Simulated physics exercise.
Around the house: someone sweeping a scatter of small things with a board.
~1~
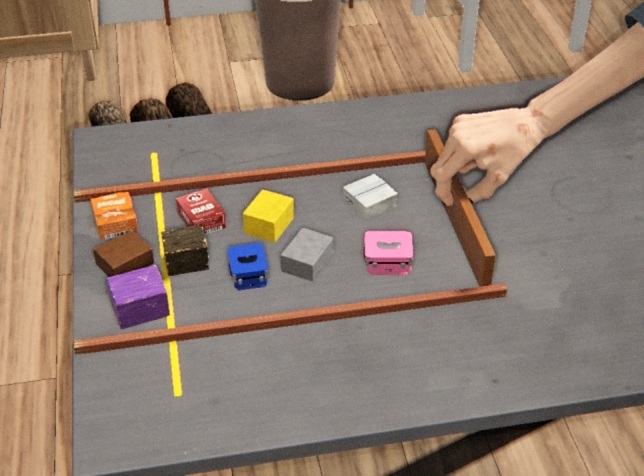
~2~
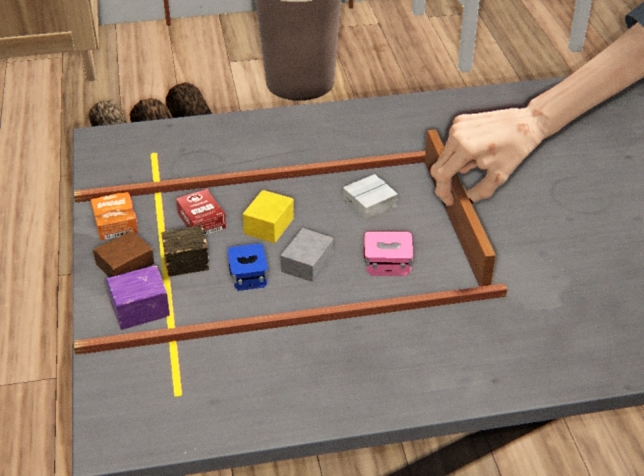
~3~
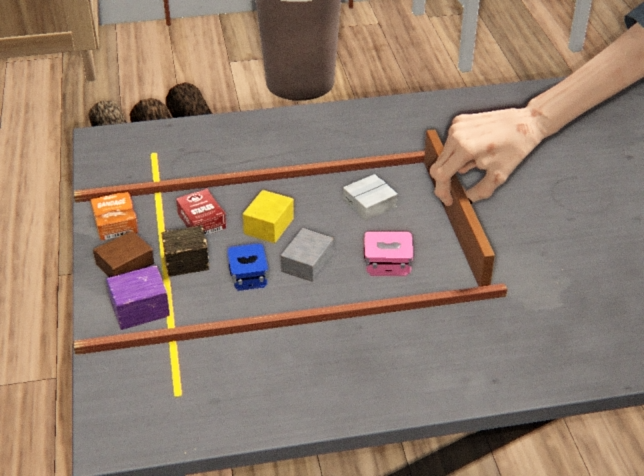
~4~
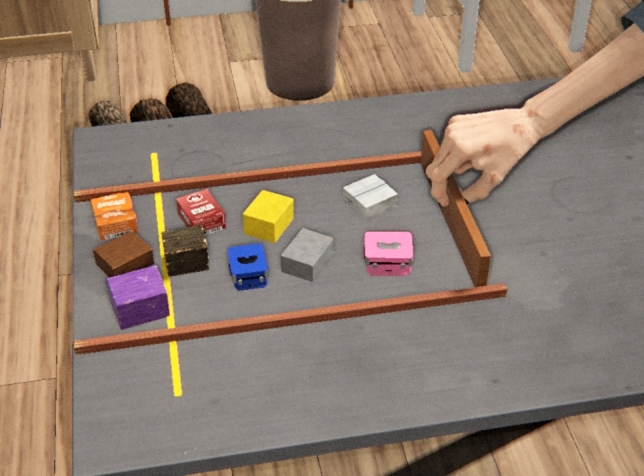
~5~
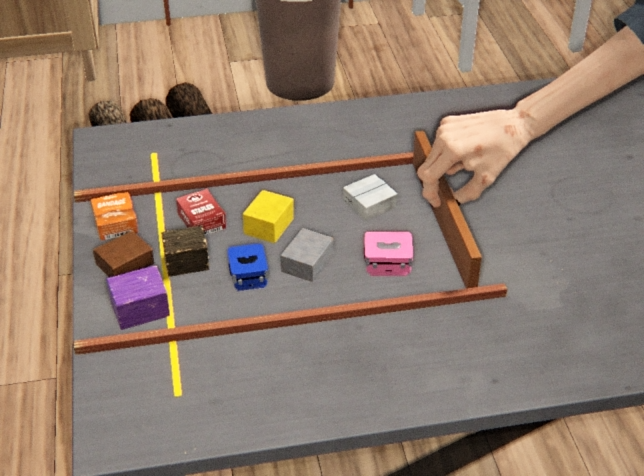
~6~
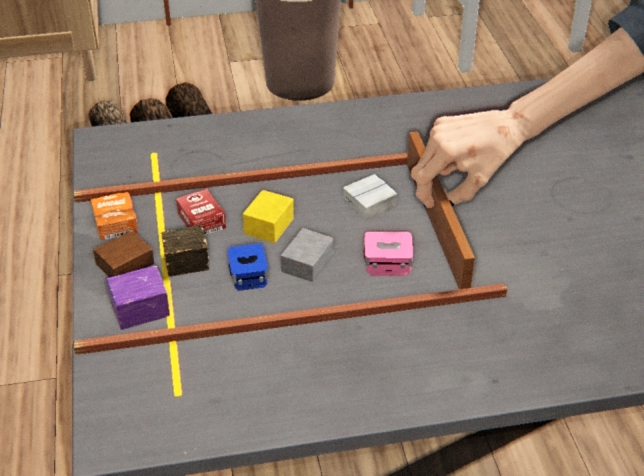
A wooden board, gripped by a hand, stays nearly still at first, then slides slightly left between two rails on a gray table, while the scattered colorful blocks and small cases near a yellow line remain in place.
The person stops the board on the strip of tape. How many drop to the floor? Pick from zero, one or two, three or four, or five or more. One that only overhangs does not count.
As it turns out, the number that fall off is three or four.
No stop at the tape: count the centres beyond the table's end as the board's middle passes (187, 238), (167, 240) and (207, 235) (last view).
The counts: 2, 3 and 0.
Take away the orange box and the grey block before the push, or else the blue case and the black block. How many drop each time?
First 2, then 1.
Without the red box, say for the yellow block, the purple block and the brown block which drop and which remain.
The yellow block remains up, the purple block comes down, the brown block is lost.
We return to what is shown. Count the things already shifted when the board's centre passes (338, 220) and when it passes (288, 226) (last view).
At the one place 5, at the other 6.
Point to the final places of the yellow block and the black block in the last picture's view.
The yellow block at (104, 235), the black block at (93, 263).
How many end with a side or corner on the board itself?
It touches 3.
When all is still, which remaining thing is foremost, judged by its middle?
That is the red box.
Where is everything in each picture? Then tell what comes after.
In the first picture, orange box (114, 216); brown block (124, 256); purple block (139, 297); board (457, 205); tape (164, 258).
In the second picture, brown block (124, 256); black block (185, 251).
In the third picture, purple block (139, 297); grey block (308, 255).
In the fourth picture, orange box (114, 216); blue case (248, 268).
In the fifth picture, brown block (124, 256); red box (201, 214).
In the sixth picture, orange box (114, 216); brown block (124, 256); purple block (139, 297); board (438, 207); tape (164, 258).
Early on, none off yet; orange box at rest near (114, 216); brown block at rest near (124, 256); purple block at rest near (139, 297).
Finally, the number that fall off is three or four; lost, purple block, brown block and orange box.
